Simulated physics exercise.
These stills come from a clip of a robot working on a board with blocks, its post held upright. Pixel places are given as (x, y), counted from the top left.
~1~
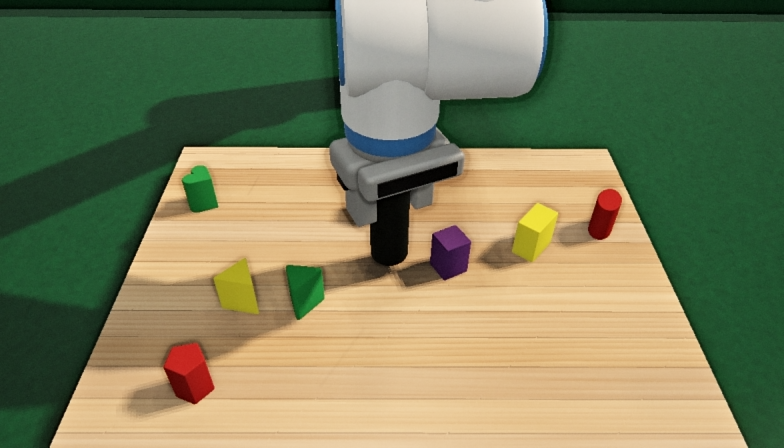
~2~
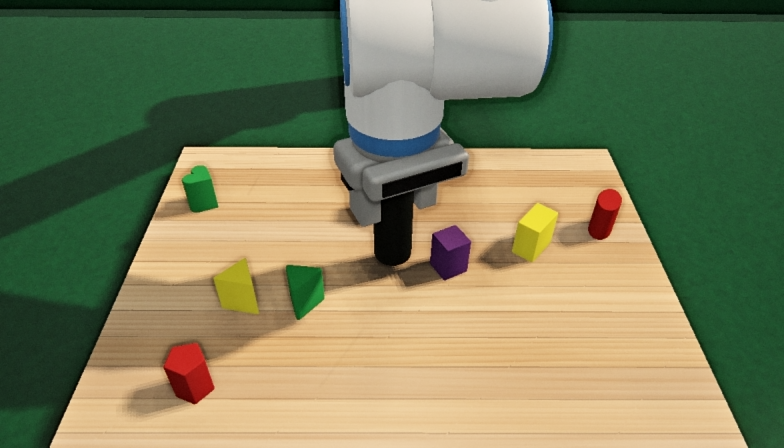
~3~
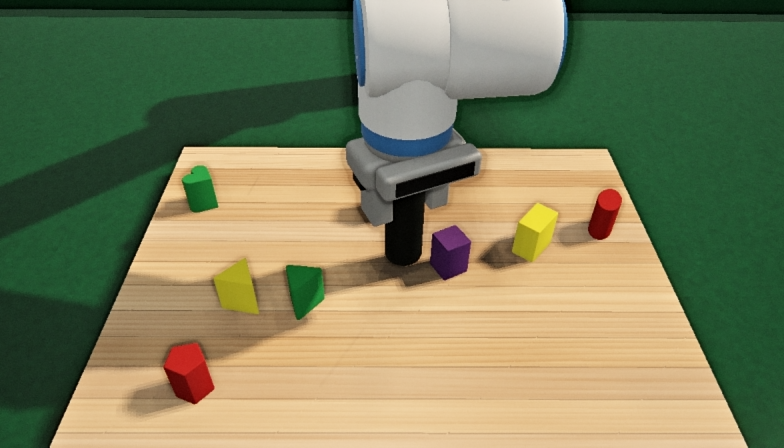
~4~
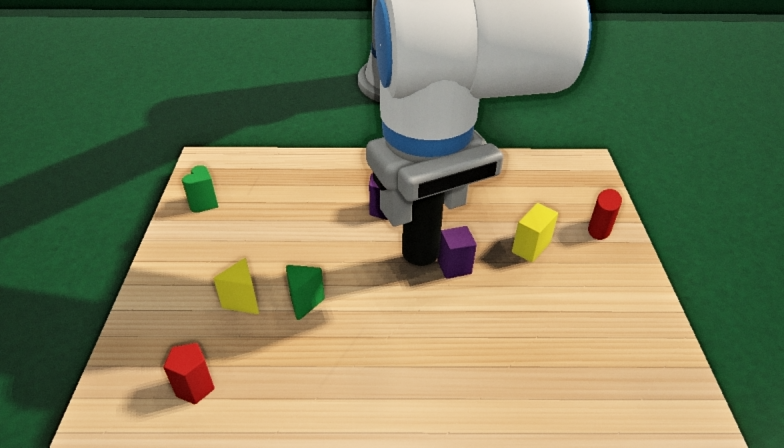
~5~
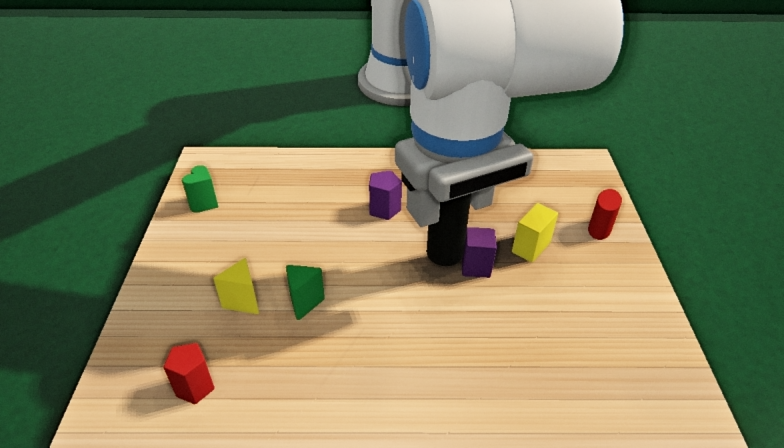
At the start, a robot arm holds its black post upright on a wooden board, just left of a purple block among scattered colored blocks. The post slides right, meets the purple block and pushes it closer to the yellow rectangular block, while another purple block comes into view behind the arm.
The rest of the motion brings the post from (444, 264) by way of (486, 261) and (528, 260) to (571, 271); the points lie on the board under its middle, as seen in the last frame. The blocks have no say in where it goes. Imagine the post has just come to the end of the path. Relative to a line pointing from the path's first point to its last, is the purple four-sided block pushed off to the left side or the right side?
The answer is right: Facing from the path's start to its end, that's where the purple four-sided block shifts.
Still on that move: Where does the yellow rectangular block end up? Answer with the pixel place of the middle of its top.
(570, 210)
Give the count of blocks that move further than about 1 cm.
I expect two blocks to move.
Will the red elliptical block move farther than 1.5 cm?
I believe not.
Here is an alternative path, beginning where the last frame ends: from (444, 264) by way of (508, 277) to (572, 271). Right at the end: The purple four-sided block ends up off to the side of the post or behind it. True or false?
This is false.
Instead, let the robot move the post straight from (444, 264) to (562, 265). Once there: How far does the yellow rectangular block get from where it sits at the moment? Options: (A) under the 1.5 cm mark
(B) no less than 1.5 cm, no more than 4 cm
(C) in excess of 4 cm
I'll go with B - no less than 1.5 cm, no more than 4 cm.
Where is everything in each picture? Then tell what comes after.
The first frame shows tip of the post (389, 254), middles of tops, purple four-sided block (452, 237), yellow rectangular block (538, 217), red elliptical block (610, 199).
The second frame shows post (393, 254), nothing pushed.
The third frame shows post (403, 254), nothing pushed.
The fourth frame shows post (420, 254), purple four-sided block (458, 237).
The fifth frame shows post (445, 255), purple four-sided block (481, 237), yellow rectangular block (538, 217), red elliptical block (610, 199).
The first path, step by step. One third of the way, post (488, 252); purple four-sided block (526, 238), turned 20° clockwise.
Two thirds of the way, post (531, 250); purple four-sided block (564, 248), turned 50° clockwise; yellow rectangular block (560, 211), turned 30° anticlockwise.
At the end, post (574, 262); purple four-sided block (595, 267), turned 85° clockwise; yellow rectangular block (570, 210), turned 65° anticlockwise; red elliptical block unmoved.
